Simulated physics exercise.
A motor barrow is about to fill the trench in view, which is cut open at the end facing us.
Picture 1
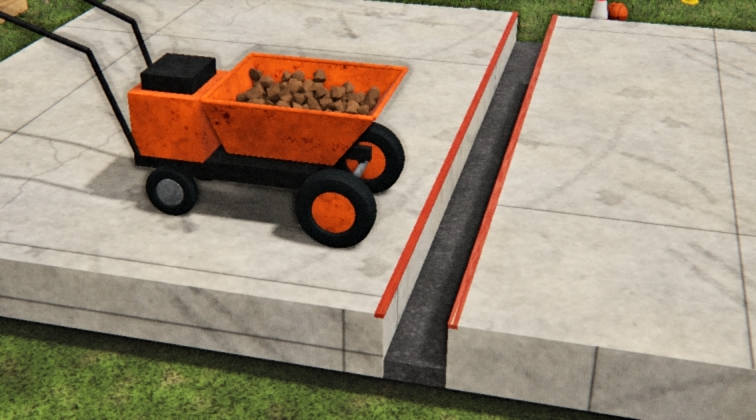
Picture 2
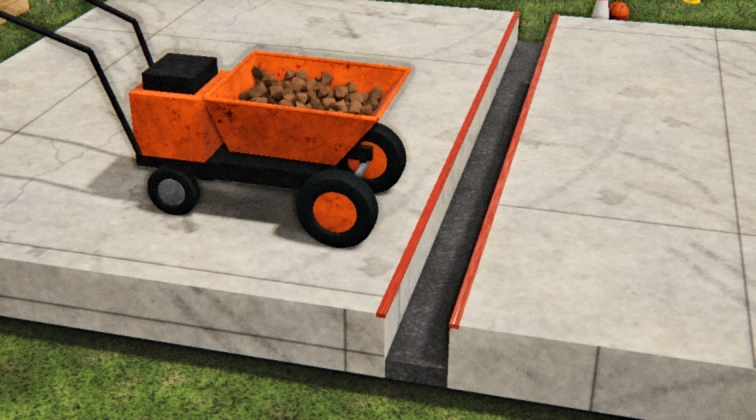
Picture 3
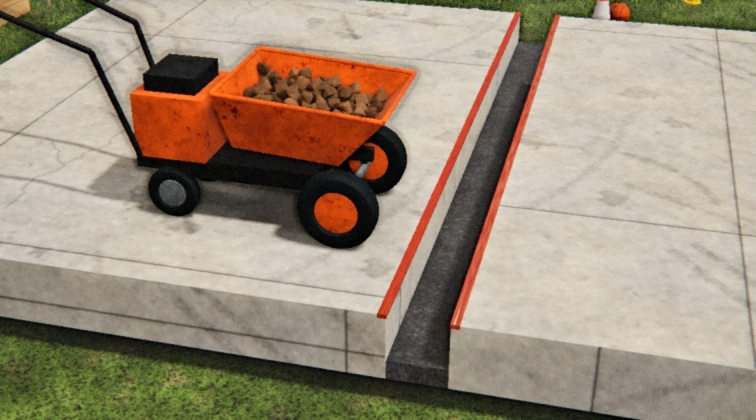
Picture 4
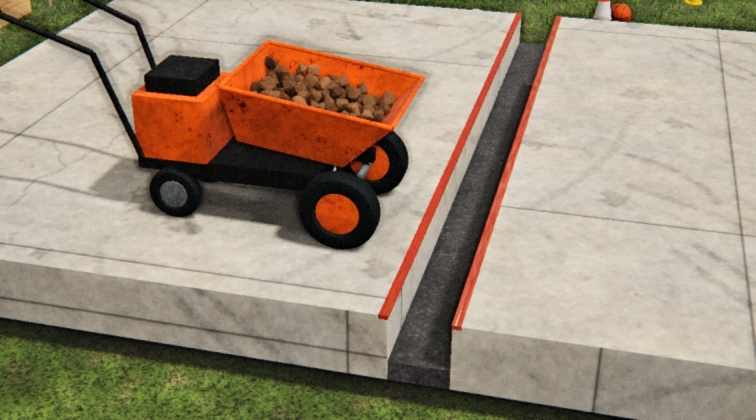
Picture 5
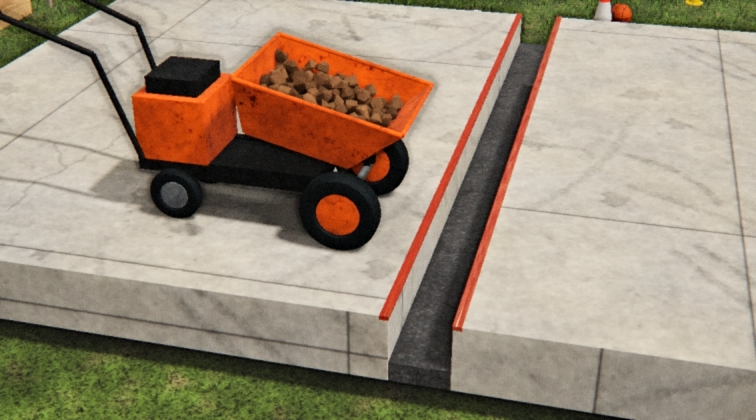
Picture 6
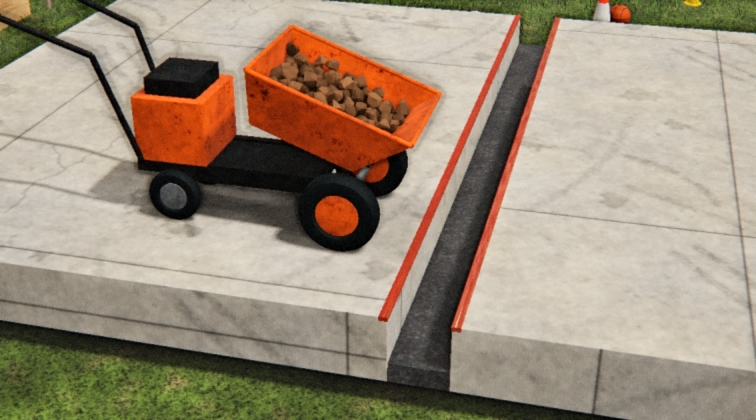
An orange motor barrow with black handles and black tyres stands at the left on a pale, cracked slab above grass, seen from slightly above. Its skip holds brown lumps, and to its right a narrow dark trench with red edging runs through the slab, open at the near end. The skip begins level, then its rear rises steadily and its front lip dips rightward, while the wheels and view stay almost still.
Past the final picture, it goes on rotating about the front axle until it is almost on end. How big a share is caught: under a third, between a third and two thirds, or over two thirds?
Most likely the part landing in the trench will be one third to two thirds.
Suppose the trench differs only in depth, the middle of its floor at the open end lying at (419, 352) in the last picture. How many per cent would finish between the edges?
It works out to some 50 percent.
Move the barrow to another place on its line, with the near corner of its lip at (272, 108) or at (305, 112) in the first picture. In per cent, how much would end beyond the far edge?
Try 1: 0 %. Try 2: 0 %.
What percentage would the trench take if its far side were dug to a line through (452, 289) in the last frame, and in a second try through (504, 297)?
Lab note: Try one 10 per cent, try two 100 per cent.
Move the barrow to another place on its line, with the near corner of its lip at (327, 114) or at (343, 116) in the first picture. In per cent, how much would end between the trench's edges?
Roughly 90 per cent at the first spot and 90 per cent at the second.
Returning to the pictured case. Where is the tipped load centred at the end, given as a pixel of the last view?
At about (476, 247), give or take.
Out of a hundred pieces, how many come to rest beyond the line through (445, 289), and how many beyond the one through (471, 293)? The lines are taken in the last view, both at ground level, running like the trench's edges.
Around 70 in a hundred for the first, 50 in a hundred for the second.
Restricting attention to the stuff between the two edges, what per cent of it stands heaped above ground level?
0 per cent or thereabouts.
Shortly afterwards, skip tipped steeply; the whole lot in the skip.
Next, skip tipped right over; near two thirds in the skip; a little in or heaped over the trench; near a quarter beyond it; only a few falling.
Some moments later, skip tipped right over; a little in the skip; near a third in or heaped over the trench; near half beyond it.
In the end, skip tipped right over; only a few in the skip; near half in or heaped over the trench; near half beyond it.
